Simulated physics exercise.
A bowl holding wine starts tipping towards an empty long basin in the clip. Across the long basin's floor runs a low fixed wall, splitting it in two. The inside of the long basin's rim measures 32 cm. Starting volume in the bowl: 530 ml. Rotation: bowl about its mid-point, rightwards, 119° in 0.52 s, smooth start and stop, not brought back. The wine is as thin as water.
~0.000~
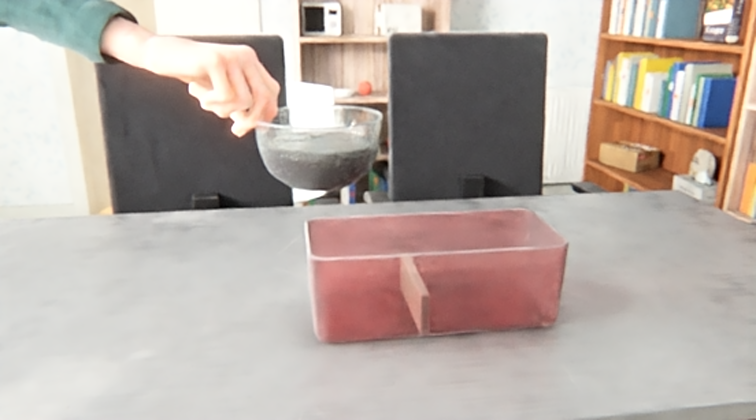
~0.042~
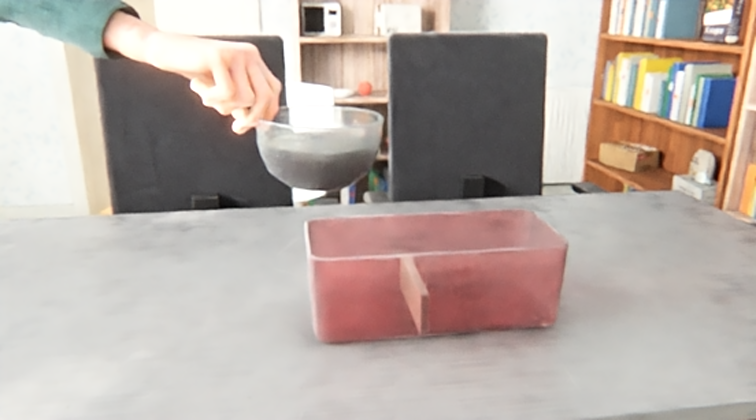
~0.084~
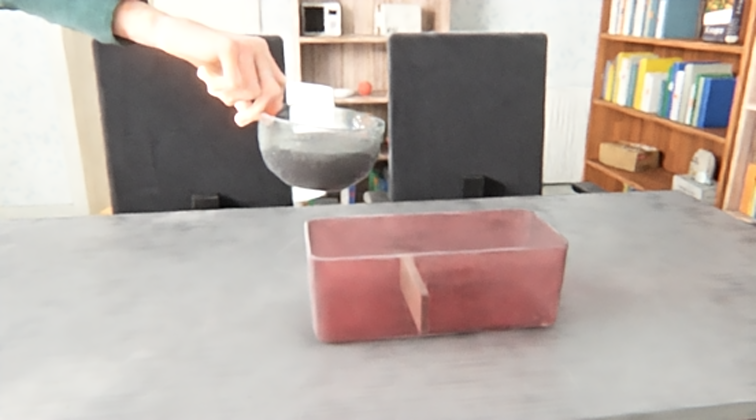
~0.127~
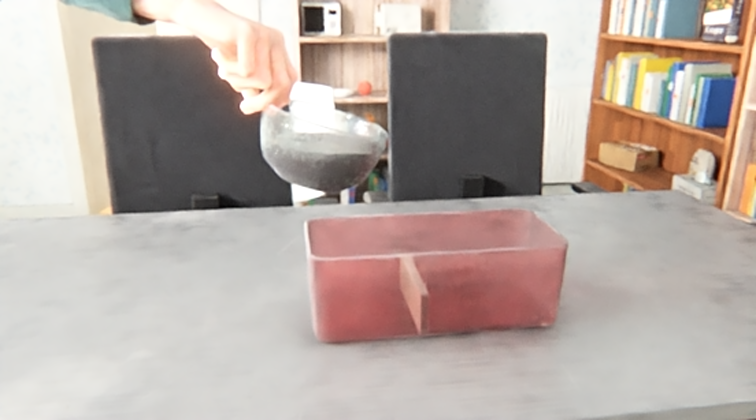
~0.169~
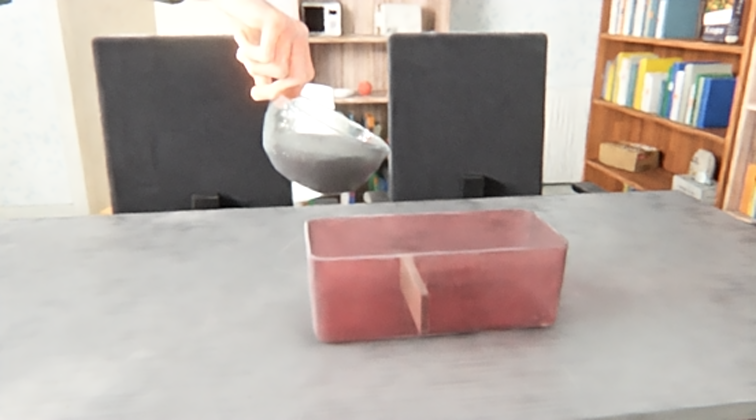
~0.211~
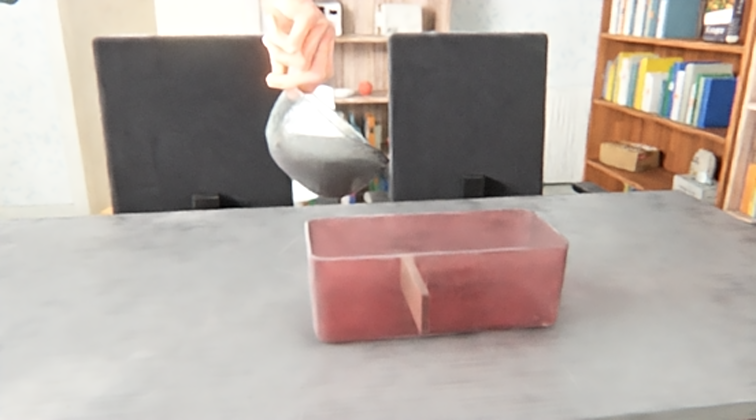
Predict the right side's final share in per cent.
The right side finishes with roughly 20 per cent.
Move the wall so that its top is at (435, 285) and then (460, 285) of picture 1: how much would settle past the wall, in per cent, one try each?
I'd say 15 percent on the first go, 30 percent on the next.
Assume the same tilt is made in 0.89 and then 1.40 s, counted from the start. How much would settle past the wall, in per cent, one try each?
Some 35 and 50 per cent, in that order.
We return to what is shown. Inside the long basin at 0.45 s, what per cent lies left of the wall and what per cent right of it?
56 per cent left and 14 right, roughly.
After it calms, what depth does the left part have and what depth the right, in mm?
Left part about 24 mm deep, right part about 4 mm deep.
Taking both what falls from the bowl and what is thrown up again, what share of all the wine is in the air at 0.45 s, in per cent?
22 per cent.
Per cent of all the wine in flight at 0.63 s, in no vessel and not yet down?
Something like 10 per cent is in the air then.
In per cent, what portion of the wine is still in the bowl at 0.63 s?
0 per cent or so.
Then, 0.45 s in, the tilt is 114° and 8 per cent is still to pour, 56 is left of the wall and 14 right of it.
Then, 0.63 s in, the tilt is 119° and 0 per cent is still to pour, 74 is left of the wall and 15 right of it.
Then, 0.82 s in, the tilt is 119° and 0 per cent is still to pour, 77 is left of the wall and 19 right of it.
Then, 1.02 s in, the tilt is 119° and 0 per cent is still to pour, 77 is left of the wall and 20 right of it.
Finally, 77 per cent lies left of the wall, 20 right of it and 3 outside.
